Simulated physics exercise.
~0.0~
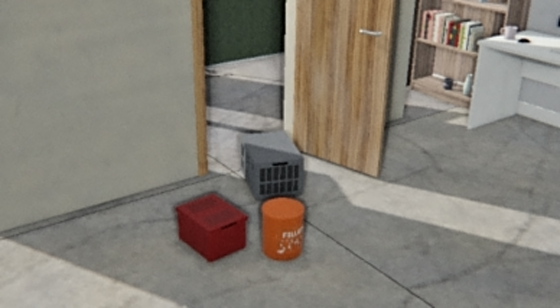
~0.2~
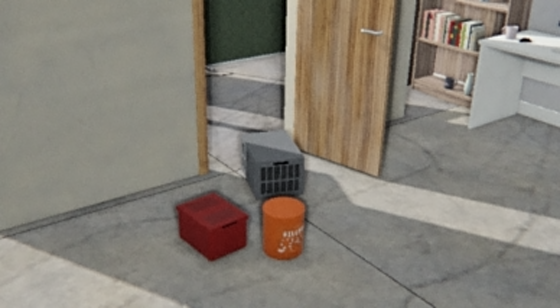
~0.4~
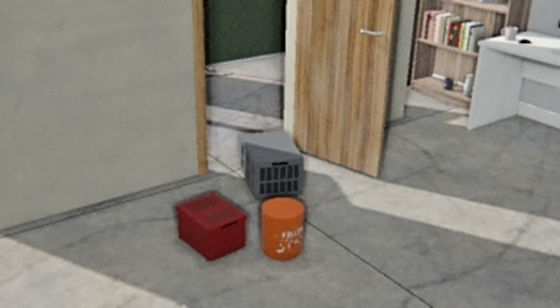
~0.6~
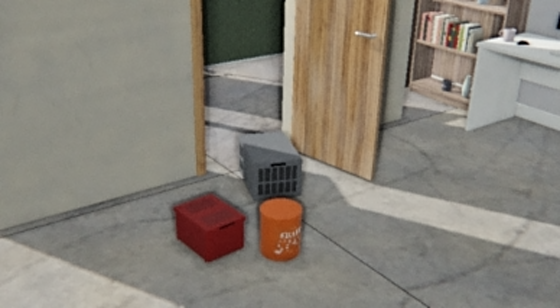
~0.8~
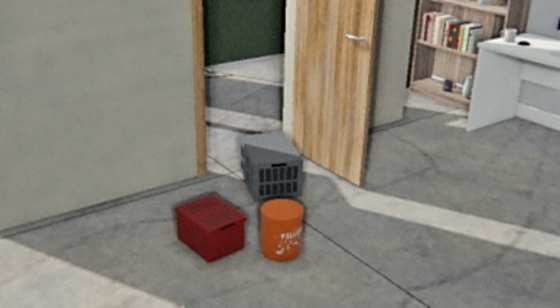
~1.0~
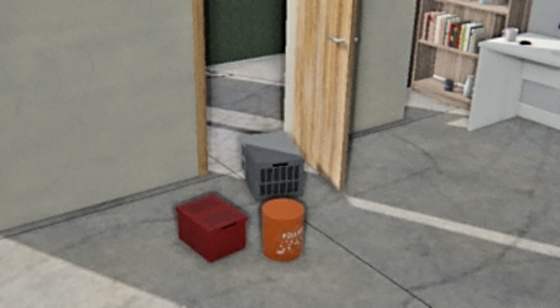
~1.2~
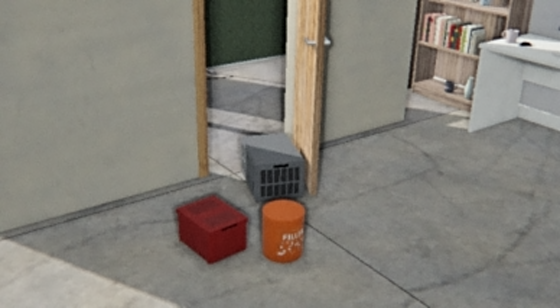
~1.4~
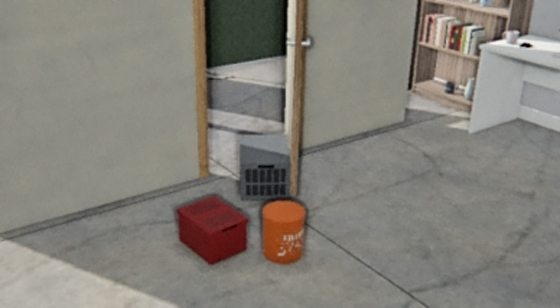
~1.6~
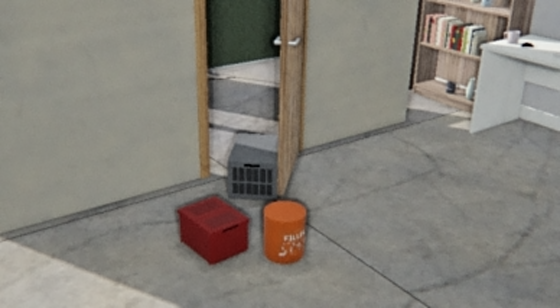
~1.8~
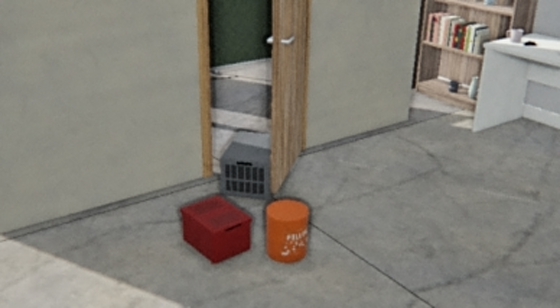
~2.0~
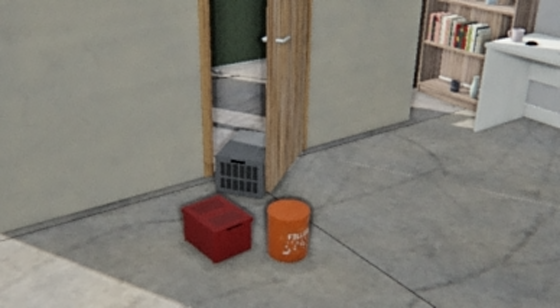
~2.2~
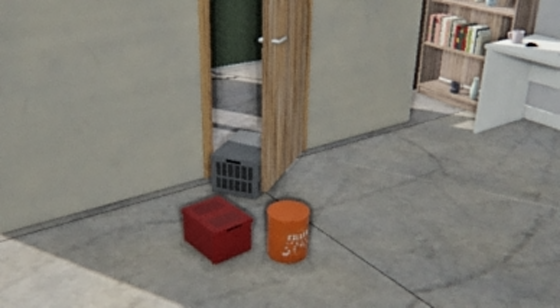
Room doorway with a wooden door swinging partway closed, pushing a grey crate left behind a still red tote and orange pail.
